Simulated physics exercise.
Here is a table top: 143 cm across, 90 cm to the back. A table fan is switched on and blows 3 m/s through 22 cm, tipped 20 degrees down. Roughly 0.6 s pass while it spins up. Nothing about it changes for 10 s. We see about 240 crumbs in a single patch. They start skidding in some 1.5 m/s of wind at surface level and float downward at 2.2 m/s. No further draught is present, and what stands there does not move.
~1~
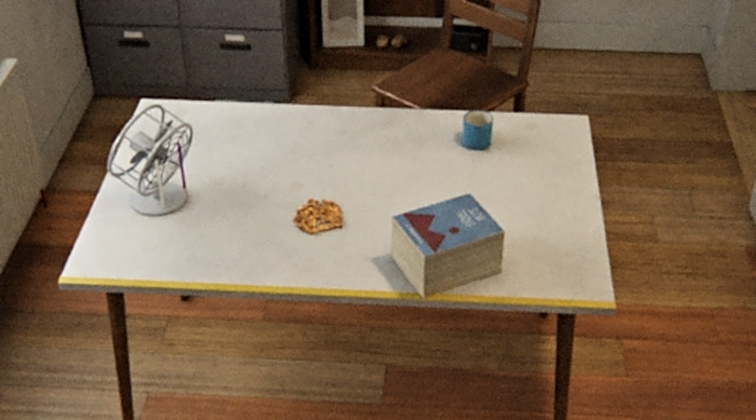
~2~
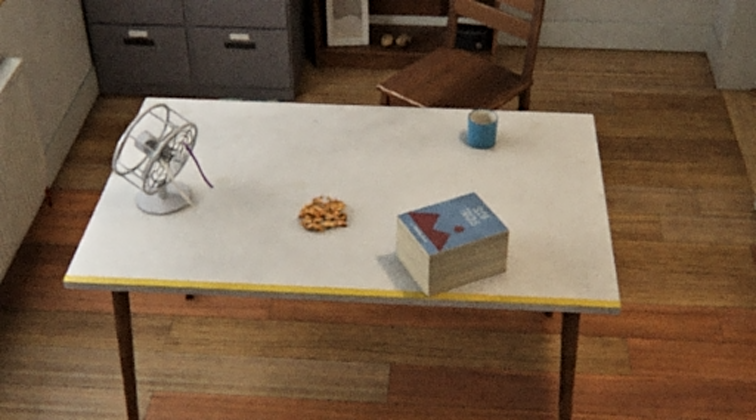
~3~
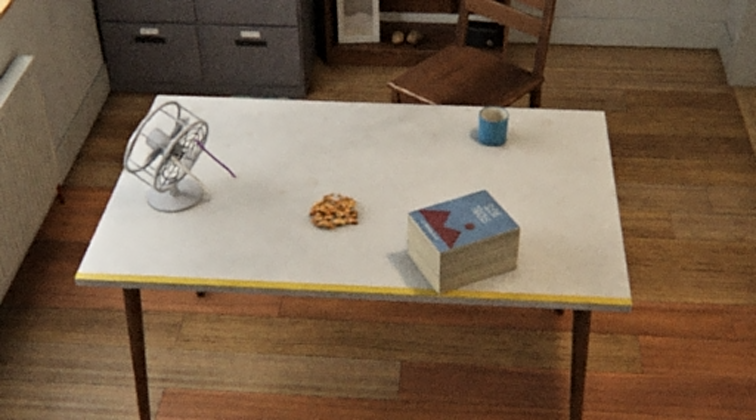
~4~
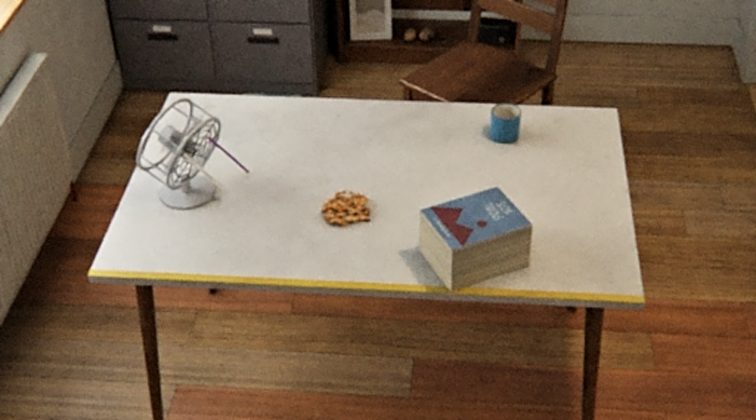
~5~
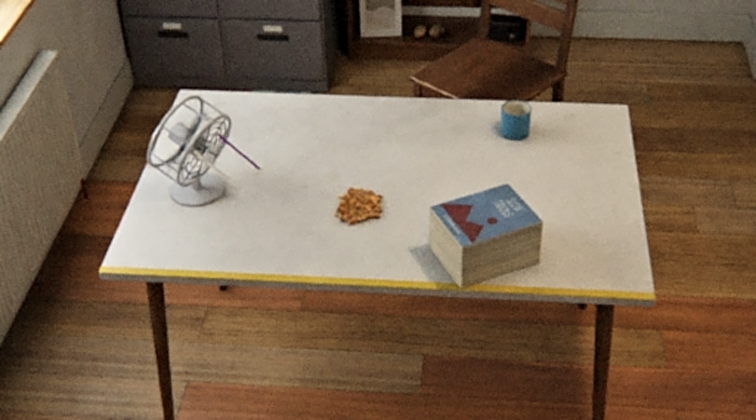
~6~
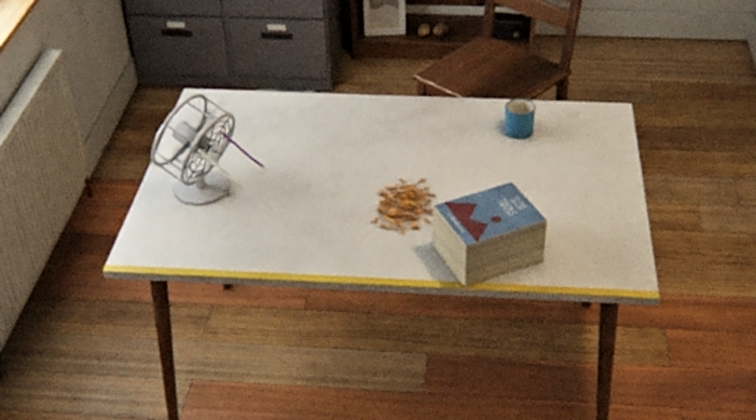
On a white table top, a small fan blowing from the left, orange crumbs lying still, then scattering right toward a thick book.
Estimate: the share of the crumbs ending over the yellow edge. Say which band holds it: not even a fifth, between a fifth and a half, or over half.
The share beyond that edge will come out smaller than a fifth.
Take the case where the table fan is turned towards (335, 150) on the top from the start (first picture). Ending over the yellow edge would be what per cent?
0 %.
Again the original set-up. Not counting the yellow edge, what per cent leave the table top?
Around 90 % of them.
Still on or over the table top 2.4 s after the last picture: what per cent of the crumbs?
Some 10 per cent at that time.
Then, 1.2 s after the last picture, 0 % are over the yellow edge; 87 % have settled or left.
Then, 2.4 s after the last picture, 0 % are over the yellow edge; 92 % have settled or left.
Then, 4.7 s after the last picture, 0 % are over the yellow edge; 93 % have settled or left.
Then, 9.2 s after the last picture, at the end, 0 % are over the yellow edge.
